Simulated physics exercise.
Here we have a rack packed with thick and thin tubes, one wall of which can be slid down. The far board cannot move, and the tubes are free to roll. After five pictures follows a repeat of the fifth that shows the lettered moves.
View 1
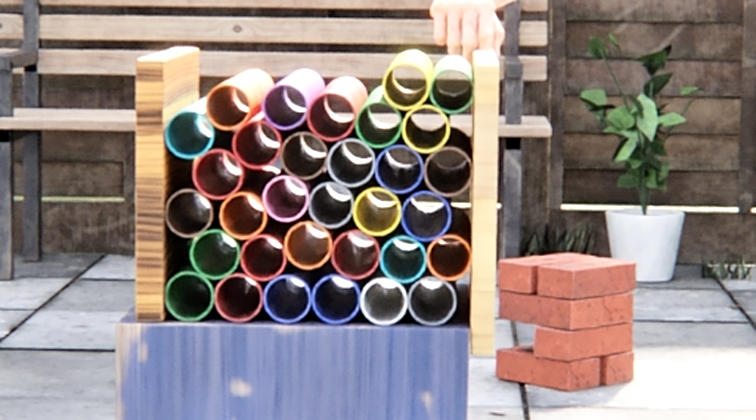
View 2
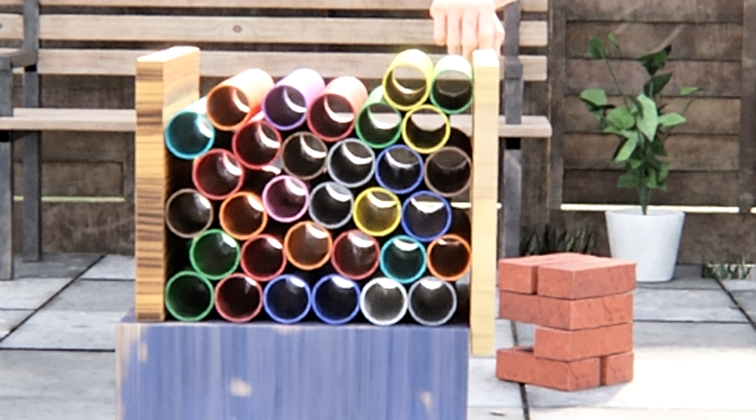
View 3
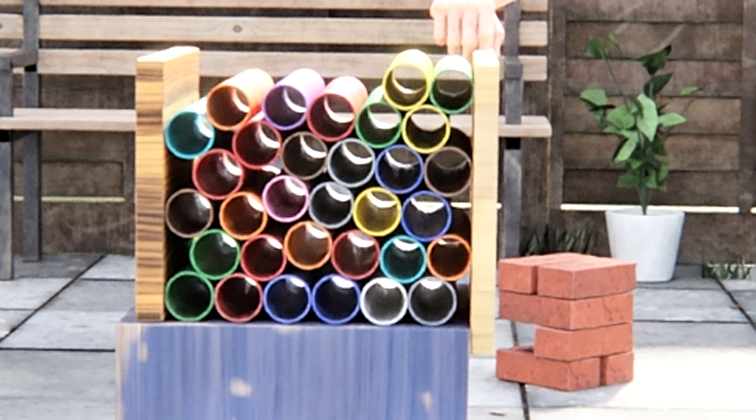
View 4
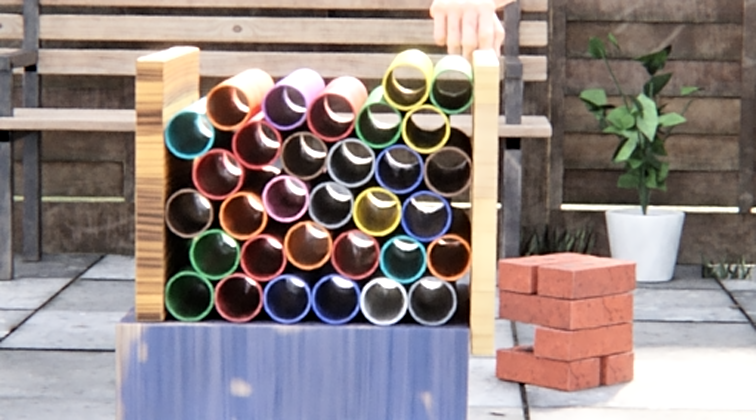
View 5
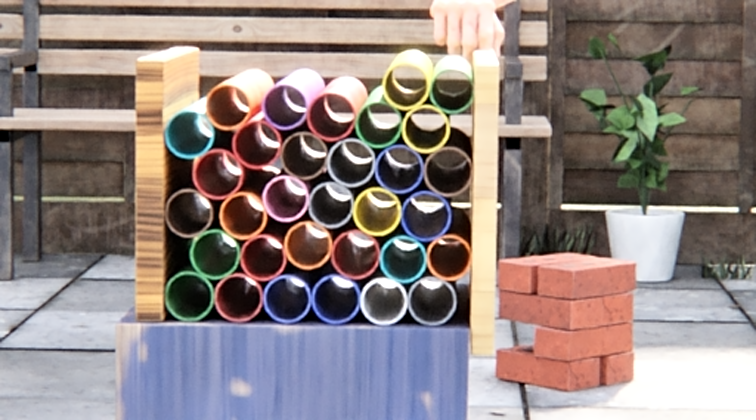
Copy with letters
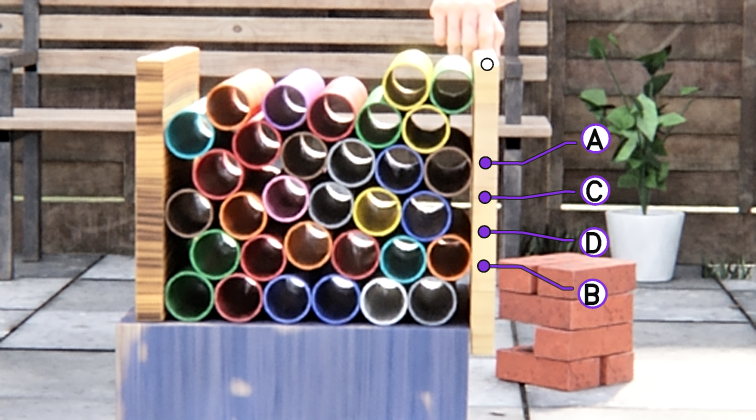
On a paved patio, a hand rests atop a rack of colourful tubes and nothing moves.
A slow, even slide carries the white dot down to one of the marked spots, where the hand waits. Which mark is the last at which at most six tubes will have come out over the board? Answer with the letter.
Slide it to B.
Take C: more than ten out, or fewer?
Fewer than ten.
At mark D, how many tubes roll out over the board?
It comes to four.
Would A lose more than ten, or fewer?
Fewer than ten.
On the marked copy, A at (485, 163); B at (483, 266); C at (485, 197); D at (484, 232); the white dot at (487, 65).
Taking B. A third of the way, top of the board (474, 152).
Two thirds of the way, top of the board (472, 255).
When it is over, top of the board (472, 265), four out over the board.
As for the rest, A one out over the board; C one out over the board; D four out over the board.
